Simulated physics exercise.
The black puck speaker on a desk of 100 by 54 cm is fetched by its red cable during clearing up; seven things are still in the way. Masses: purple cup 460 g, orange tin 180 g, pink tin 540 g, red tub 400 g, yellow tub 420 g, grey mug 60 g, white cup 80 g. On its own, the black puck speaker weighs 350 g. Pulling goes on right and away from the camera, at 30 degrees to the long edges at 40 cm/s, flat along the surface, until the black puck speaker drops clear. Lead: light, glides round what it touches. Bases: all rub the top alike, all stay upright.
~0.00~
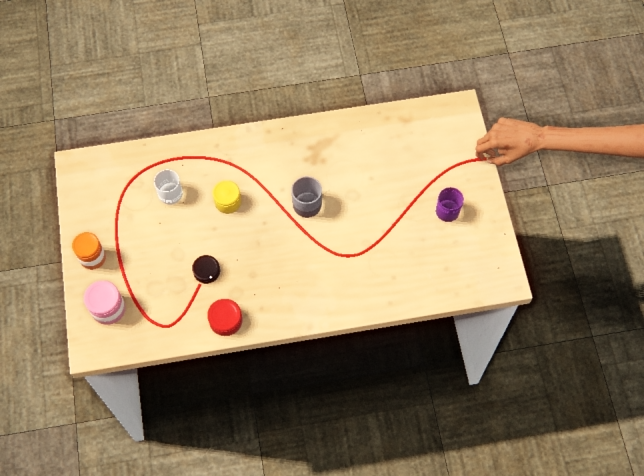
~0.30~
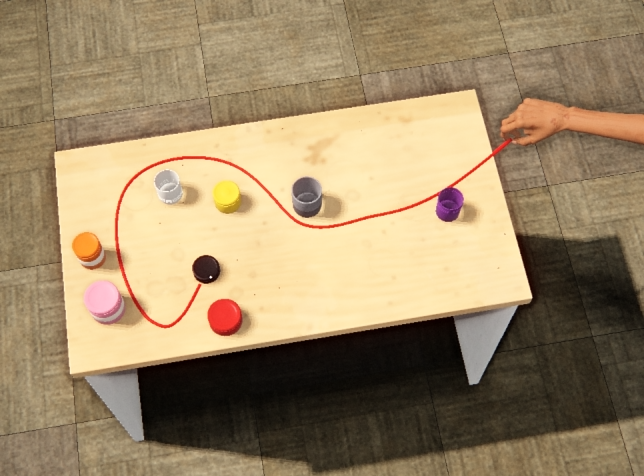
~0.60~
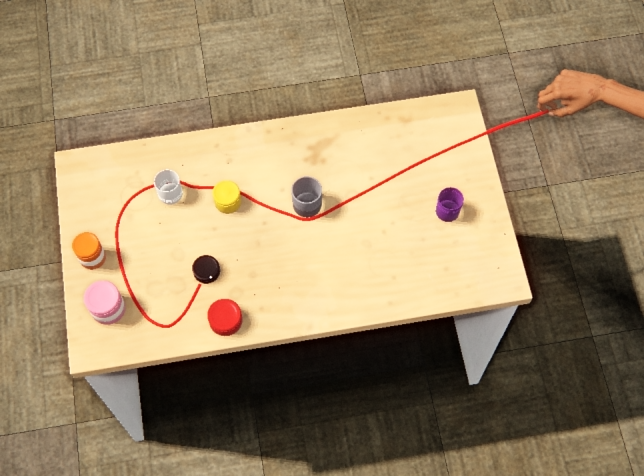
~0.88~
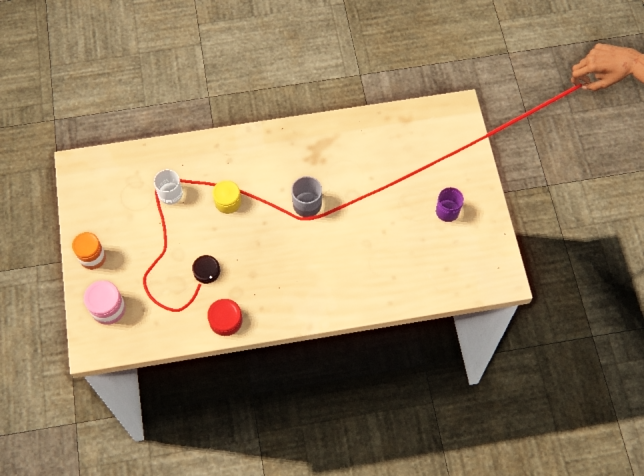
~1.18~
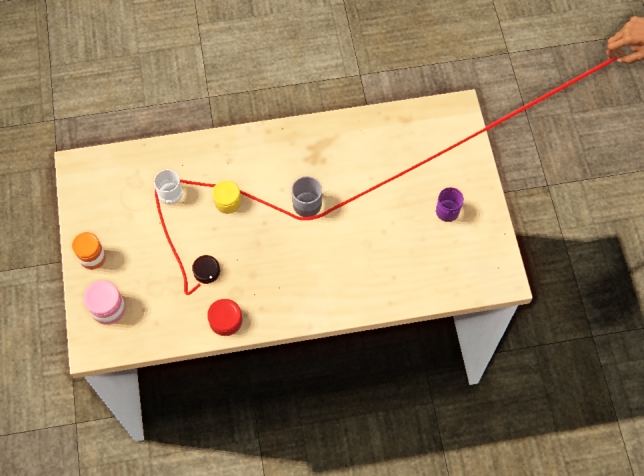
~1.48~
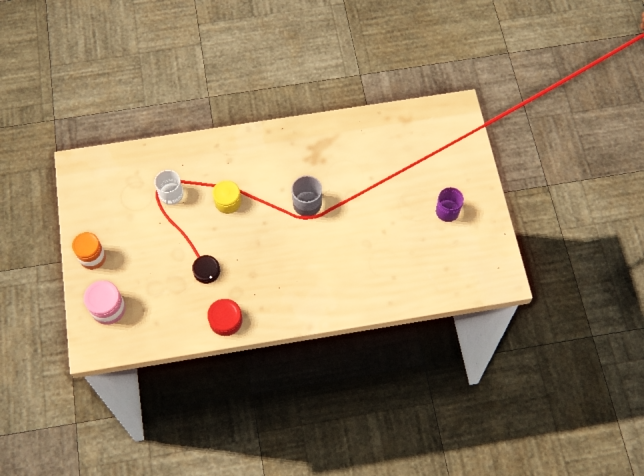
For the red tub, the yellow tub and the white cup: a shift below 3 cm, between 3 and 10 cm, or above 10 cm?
Result: Red tub hardly moves, yellow tub moves a moderate way, white cup ends far away.
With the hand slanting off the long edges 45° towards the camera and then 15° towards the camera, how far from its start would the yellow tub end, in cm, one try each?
First try roughly 14 cm, second try roughly 14 cm.
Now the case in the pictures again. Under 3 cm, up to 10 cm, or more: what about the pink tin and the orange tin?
The pink tin hardly moves, the orange tin stays about where it is.
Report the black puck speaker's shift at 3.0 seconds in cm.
Near enough 30 cm.
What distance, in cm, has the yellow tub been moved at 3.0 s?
At that time it sits around 7 cm from its start.
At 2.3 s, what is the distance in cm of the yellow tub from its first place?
About 3 cm.
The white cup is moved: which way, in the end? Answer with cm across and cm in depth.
Close to 15 cm toward the right-hand side, with close to 13 cm closer to the lens.
After 2.3 s the black puck speaker has slid 4 cm; shifted so far, grey mug 21 cm, white cup 19 cm, yellow tub 3 cm.
After 3.0 s the black puck speaker has slid 29 cm; shifted so far, grey mug 22 cm, white cup 20 cm, yellow tub 7 cm.
After 3.7 s the black puck speaker has slid 55 cm; shifted so far, grey mug 22 cm, white cup 20 cm, yellow tub 7 cm.
After 4.3 s the black puck speaker is off the top; shifted so far, grey mug 22 cm, white cup 20 cm at (243, 222), yellow tub 7 cm at (256, 199), red tub 0 cm at (224, 314).
